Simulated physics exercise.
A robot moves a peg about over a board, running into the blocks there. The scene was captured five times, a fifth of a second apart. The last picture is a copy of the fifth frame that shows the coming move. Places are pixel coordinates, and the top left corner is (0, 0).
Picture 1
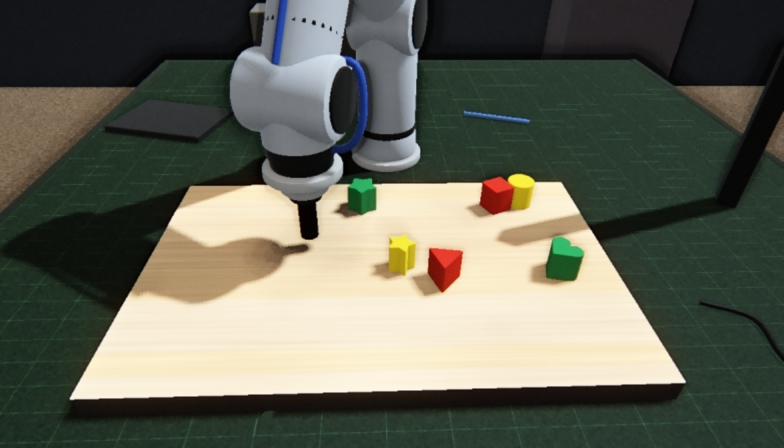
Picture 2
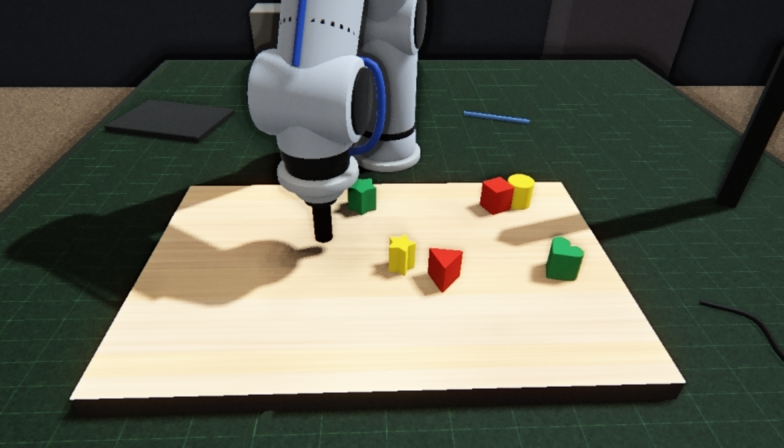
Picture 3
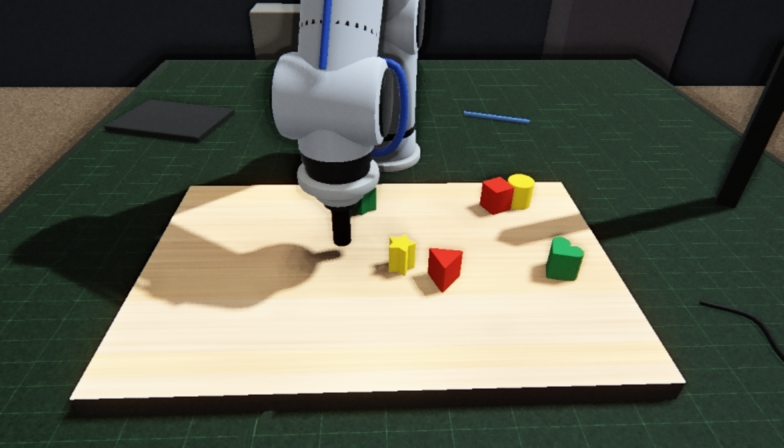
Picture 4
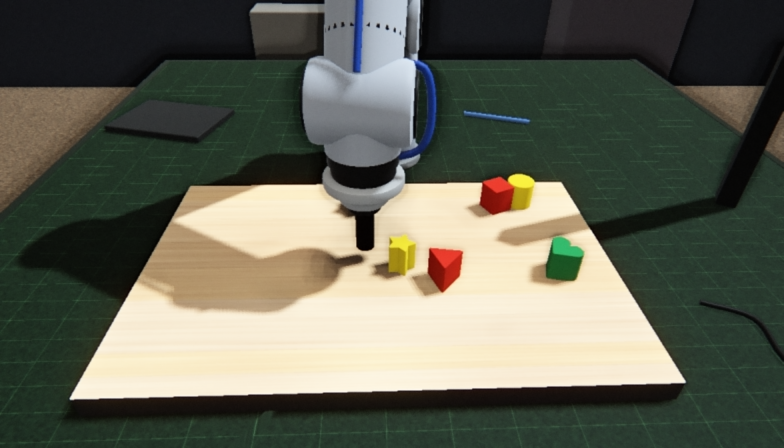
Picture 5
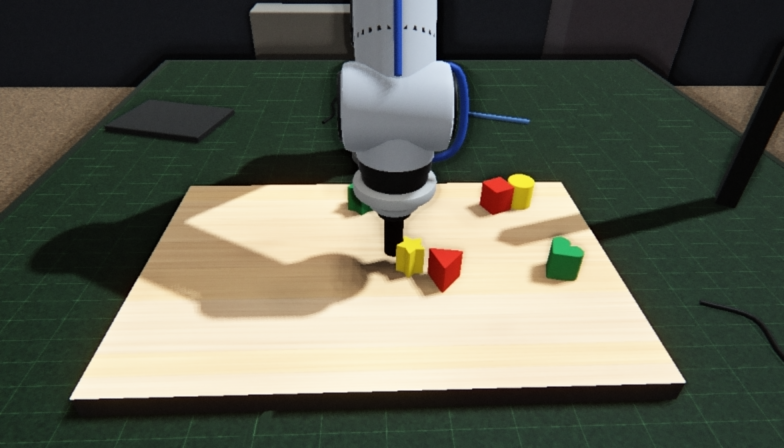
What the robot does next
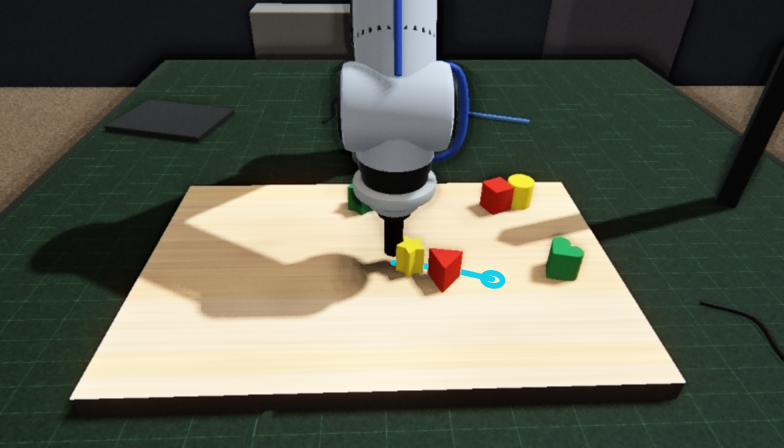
To begin with, a robot arm holds a black peg above a wooden board scattered with red, yellow and green blocks. The arm moves steadily to the right, passing in front of a green block while the blocks stay still. Then the peg reaches the yellow star block and nudges it slightly right, toward the red triangular piece.
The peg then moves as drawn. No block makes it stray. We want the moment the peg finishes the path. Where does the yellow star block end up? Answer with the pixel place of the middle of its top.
The spot you're after is about (492, 266) in the image.
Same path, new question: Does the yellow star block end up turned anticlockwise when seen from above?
The answer is no.
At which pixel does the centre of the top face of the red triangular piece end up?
I predict (493, 285).
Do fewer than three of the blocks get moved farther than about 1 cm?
Yes, it checks out.
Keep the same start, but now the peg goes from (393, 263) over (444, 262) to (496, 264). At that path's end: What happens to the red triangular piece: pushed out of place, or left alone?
It is shoved along.
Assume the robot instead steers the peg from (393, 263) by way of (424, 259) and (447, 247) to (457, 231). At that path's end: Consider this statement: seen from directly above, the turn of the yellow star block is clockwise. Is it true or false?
True.
The drawn path runs from (393, 263) through (426, 266) and (459, 272) to (493, 279).
What follows on the original path. One third of the way, peg (428, 255); yellow star block (442, 251), turned 25° clockwise; red triangular piece (465, 262), turned 25° clockwise.
Two thirds of the way, peg (461, 260); yellow star block (470, 259), turned 50° clockwise; red triangular piece (486, 275), turned 50° clockwise.
At the end, peg (495, 268); yellow star block (492, 266), turned 85° clockwise; red triangular piece (493, 285), turned 90° clockwise; green heart block not moved.
